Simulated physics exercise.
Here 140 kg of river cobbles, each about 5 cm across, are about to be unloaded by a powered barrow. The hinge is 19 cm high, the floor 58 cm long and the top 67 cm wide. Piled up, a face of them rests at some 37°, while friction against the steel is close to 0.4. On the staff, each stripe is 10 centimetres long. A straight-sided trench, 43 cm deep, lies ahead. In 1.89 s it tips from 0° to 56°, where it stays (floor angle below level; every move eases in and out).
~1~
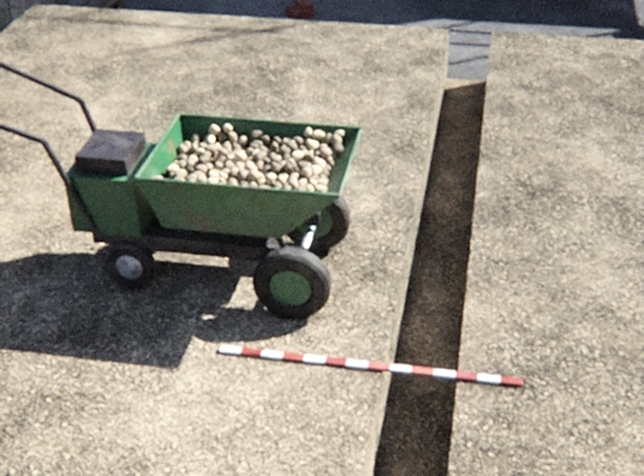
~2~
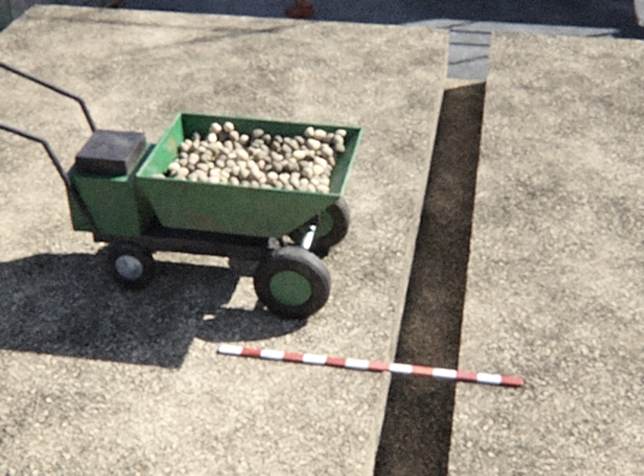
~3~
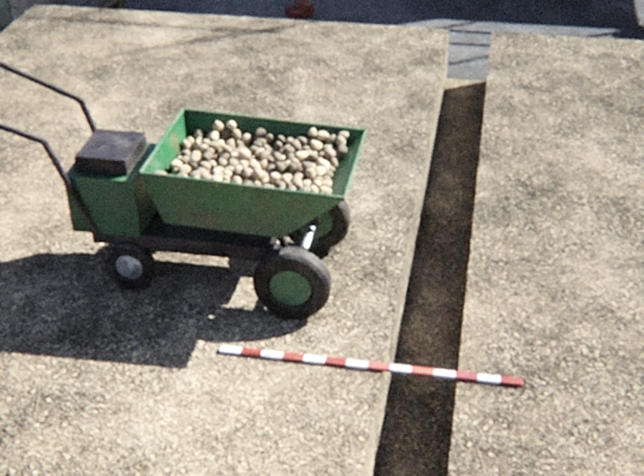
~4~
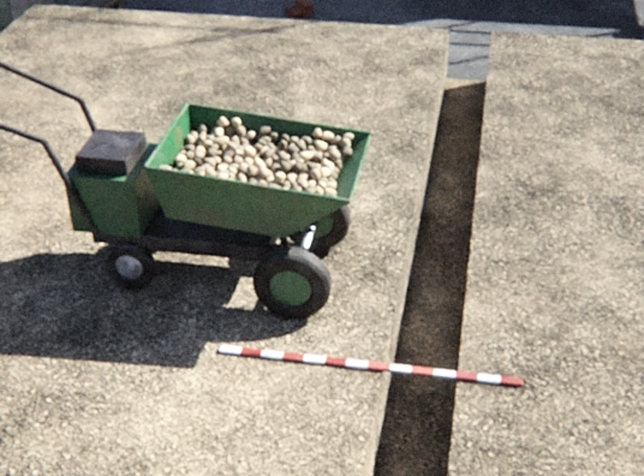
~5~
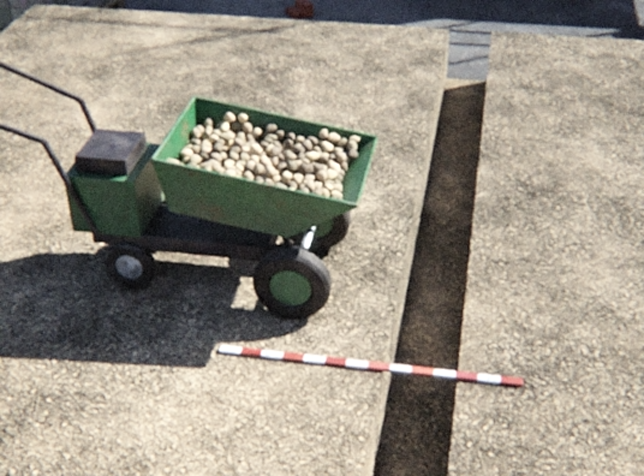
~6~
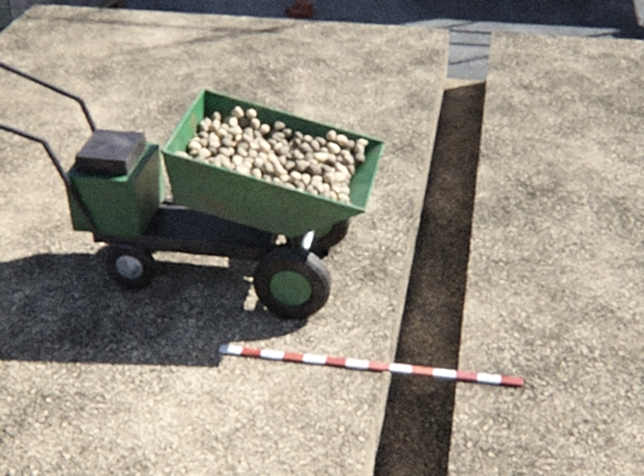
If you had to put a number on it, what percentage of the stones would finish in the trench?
I'd put it at about 73 percent.
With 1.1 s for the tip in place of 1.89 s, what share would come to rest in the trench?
With that timing, about 65 per cent.
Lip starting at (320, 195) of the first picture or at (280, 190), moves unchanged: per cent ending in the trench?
80 %, then 60 %.
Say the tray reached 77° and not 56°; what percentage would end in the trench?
It would be close to 85 percent.
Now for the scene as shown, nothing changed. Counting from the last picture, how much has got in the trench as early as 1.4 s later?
Around 20 per cent of it, at that instant.
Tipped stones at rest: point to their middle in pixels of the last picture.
The middle should be near (436, 343).
Then, 0.8 s after the last picture the floor is at 47°, 100 % in the tray; the foremost stones are at (402, 214).
Then, 1.4 s after the last picture the floor is at 56°, 80 % in the tray, 19 % in the trench, 2 % past the trench; the foremost stones are at (479, 299).
Then, 1.7 s after the last picture the floor is at 56°, 53 % in the tray, 37 % in the trench, 10 % past the trench; the foremost stones are at (539, 305).
Then, 3.7 s after the last picture the floor is at 56°, 15 % in the tray, 73 % in the trench, 12 % past the trench; the foremost stones are at (590, 317).
